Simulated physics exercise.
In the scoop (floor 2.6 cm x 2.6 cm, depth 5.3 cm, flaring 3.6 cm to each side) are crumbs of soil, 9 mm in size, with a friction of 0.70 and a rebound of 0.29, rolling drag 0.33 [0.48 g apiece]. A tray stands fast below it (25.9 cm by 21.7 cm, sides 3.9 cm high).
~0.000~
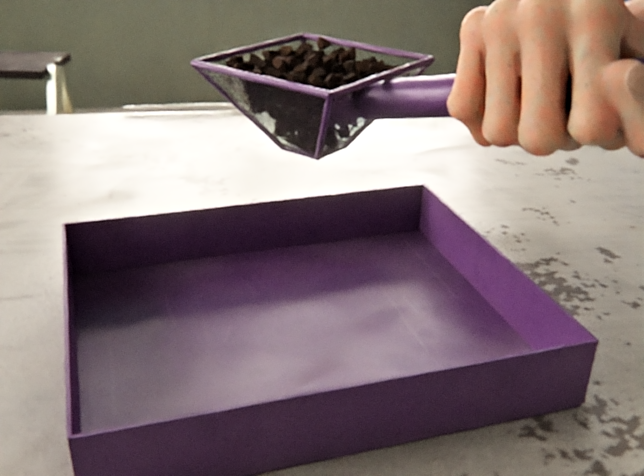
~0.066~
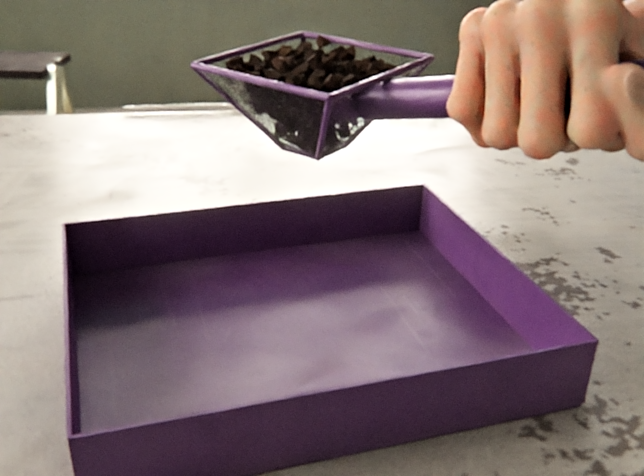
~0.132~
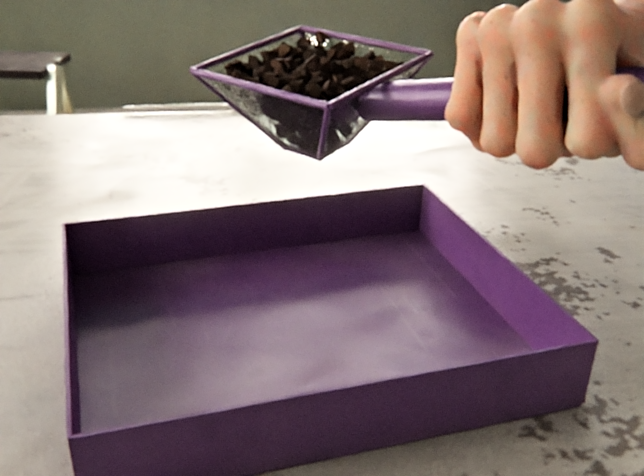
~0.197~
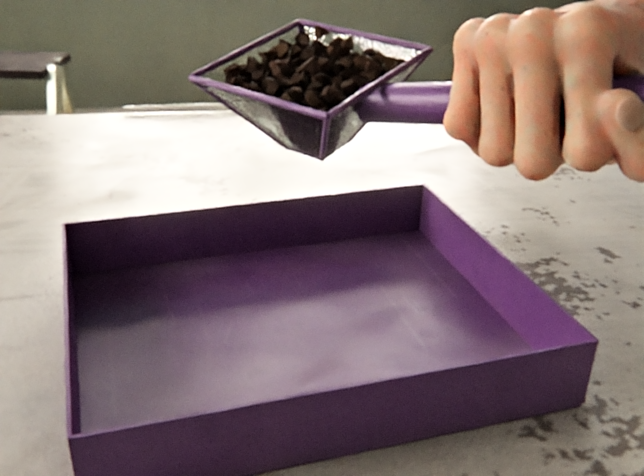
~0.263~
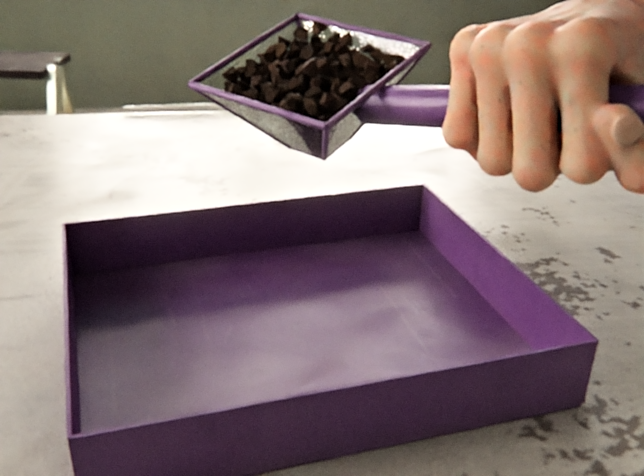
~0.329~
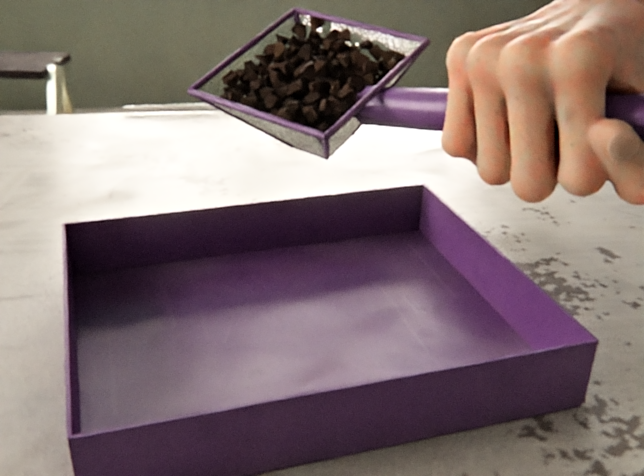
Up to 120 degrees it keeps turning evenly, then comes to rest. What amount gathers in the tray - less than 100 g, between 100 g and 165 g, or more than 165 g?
The tray gathers between 100 g and 165 g.
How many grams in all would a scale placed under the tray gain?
Around 140 grams.
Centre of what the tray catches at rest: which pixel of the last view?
Around (277, 327).
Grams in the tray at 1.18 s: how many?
By that moment it holds around 60 grams.
Then, at 0.80 s, tilt 55 degrees; 0 g in the tray, scoop holds 100 %.
After 1.18 s, tilt 83 degrees; 55 g in the tray, scoop holds 55 %.
Then, at 1.54 s, tilt 110 degrees; 138 g in the tray, scoop holds 0 %.
After 1.88 s, tilt 120 degrees; 138 g in the tray, scoop holds 0 %.
By 2.1 s all is still; 138 g in the tray, scoop holds 0 %.
